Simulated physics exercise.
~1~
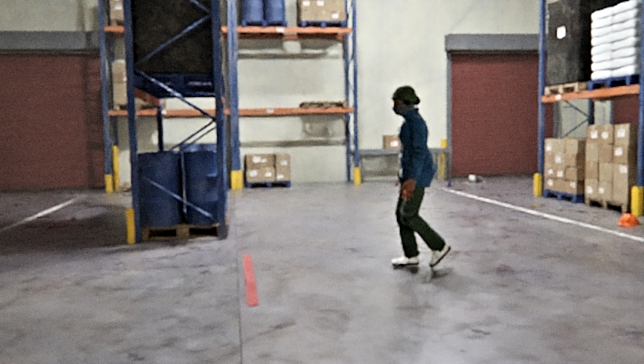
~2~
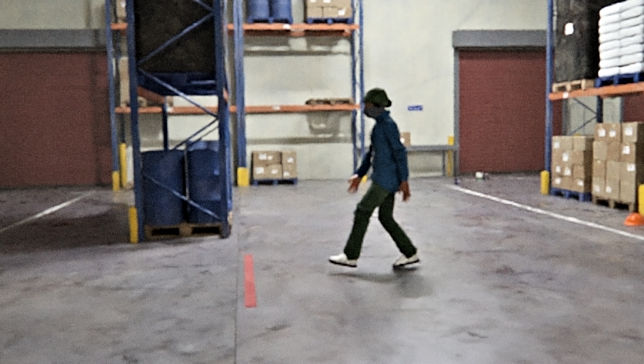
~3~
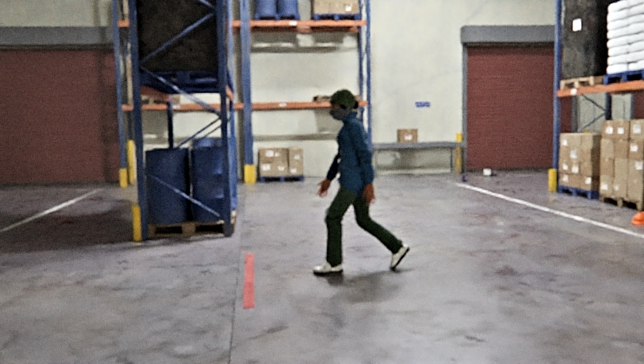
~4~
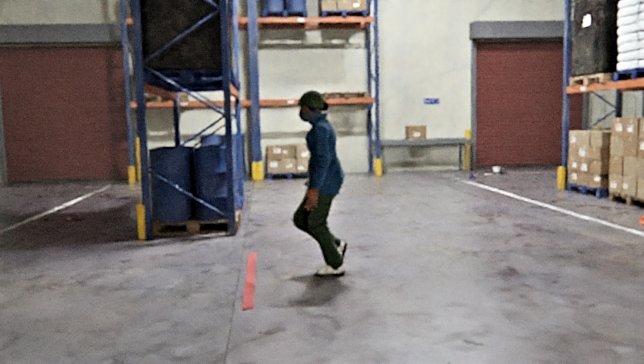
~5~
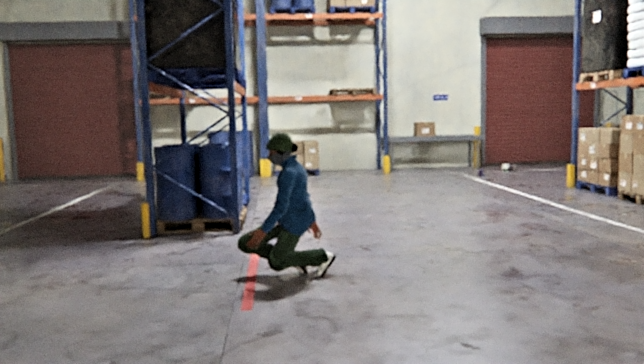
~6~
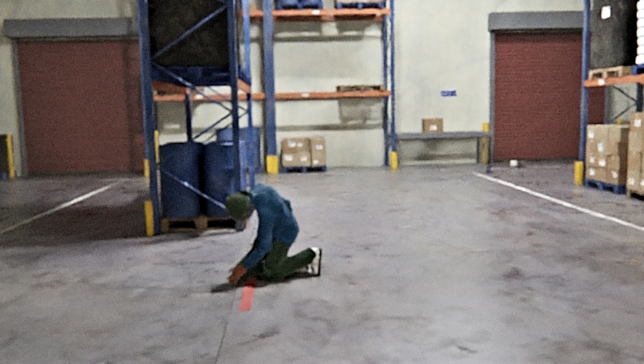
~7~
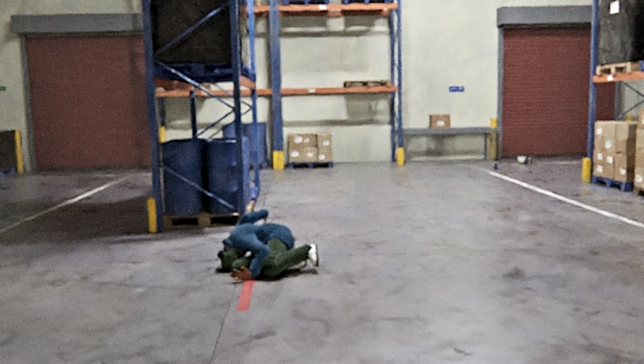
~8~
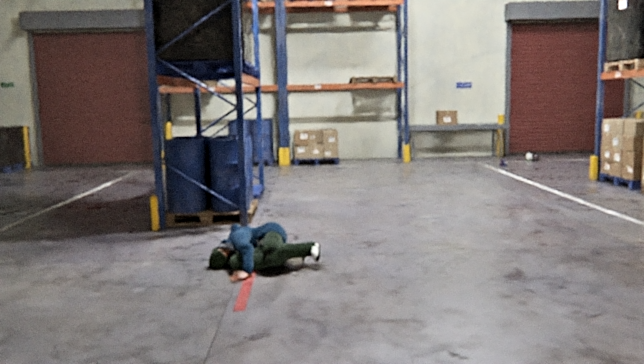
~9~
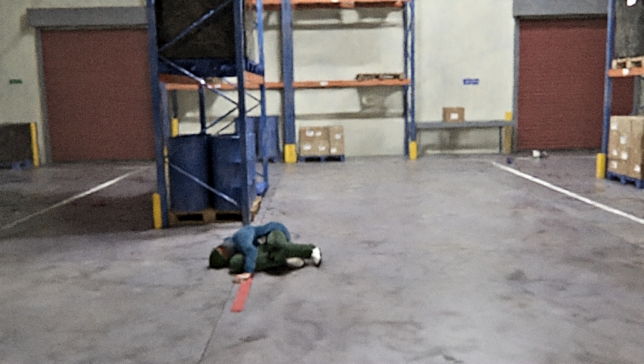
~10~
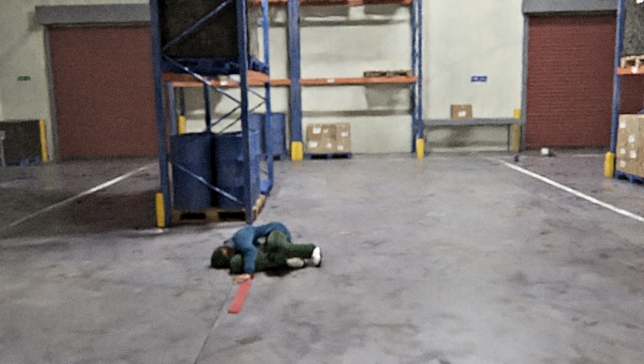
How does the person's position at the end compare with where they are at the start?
At the start the person is upright and walking, well to the right of the red strip. By the end they are farther left, lying low on the floor at the strip, near the shelving with the blue barrels.
